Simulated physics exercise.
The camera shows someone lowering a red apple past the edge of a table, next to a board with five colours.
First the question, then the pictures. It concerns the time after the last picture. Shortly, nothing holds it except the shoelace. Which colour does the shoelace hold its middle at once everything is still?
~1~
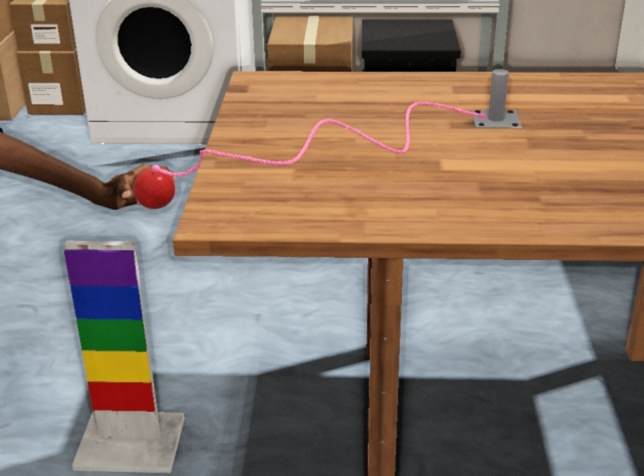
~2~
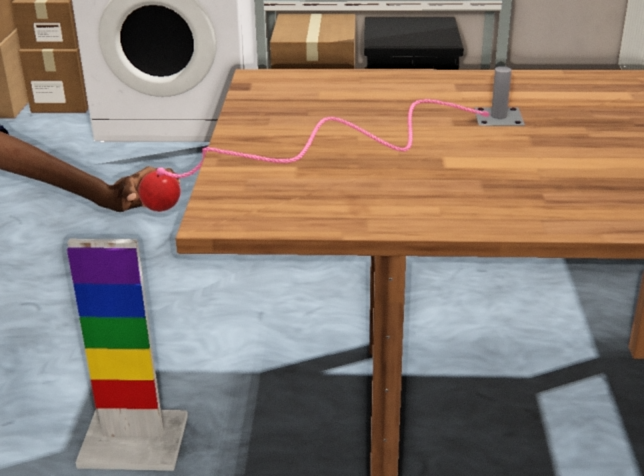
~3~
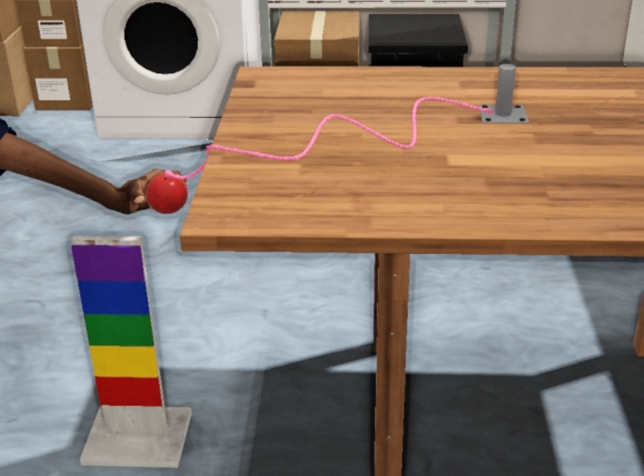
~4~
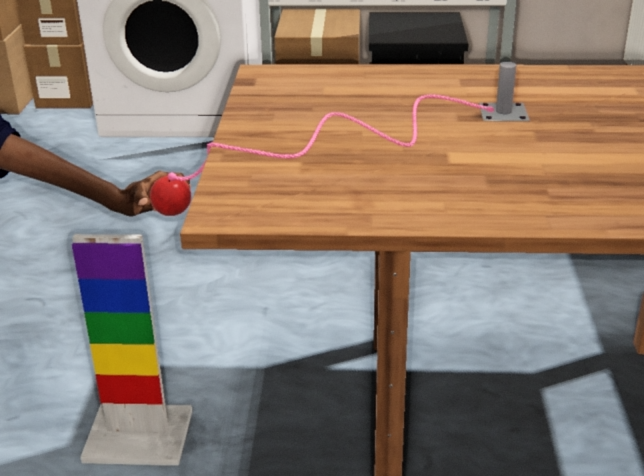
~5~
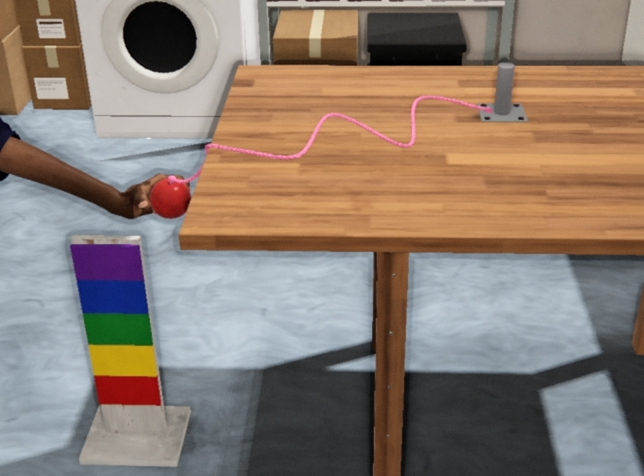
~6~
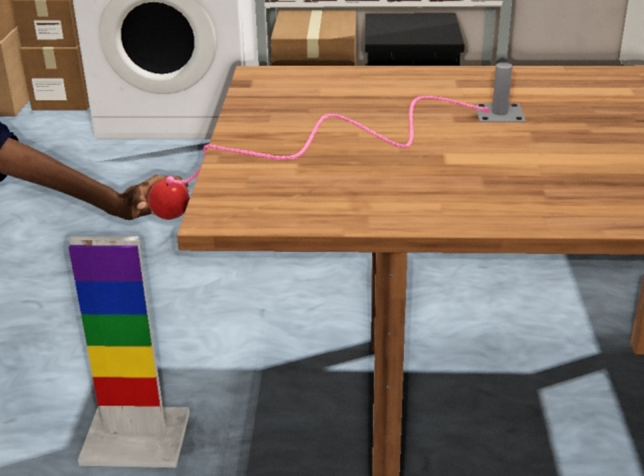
The shoelace holds its middle at red.
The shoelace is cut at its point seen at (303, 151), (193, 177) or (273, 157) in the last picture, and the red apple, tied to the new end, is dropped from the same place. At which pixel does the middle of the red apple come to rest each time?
Case by case: Close to (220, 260), (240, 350) and (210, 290).
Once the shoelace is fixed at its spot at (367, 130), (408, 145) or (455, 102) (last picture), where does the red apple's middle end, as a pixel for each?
In that order: (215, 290), (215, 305) and (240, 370).
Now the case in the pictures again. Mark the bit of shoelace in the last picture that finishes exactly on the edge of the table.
You'll find it close to (349, 121).
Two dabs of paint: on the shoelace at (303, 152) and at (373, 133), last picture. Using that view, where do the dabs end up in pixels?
Roughly (227, 242) for the first and (247, 134) for the second.
Early on, apple near (263, 361); level with red.
Midway, apple near (214, 381); level with red.
Finally, apple near (241, 380); level with red. Its middle rests at the red band.
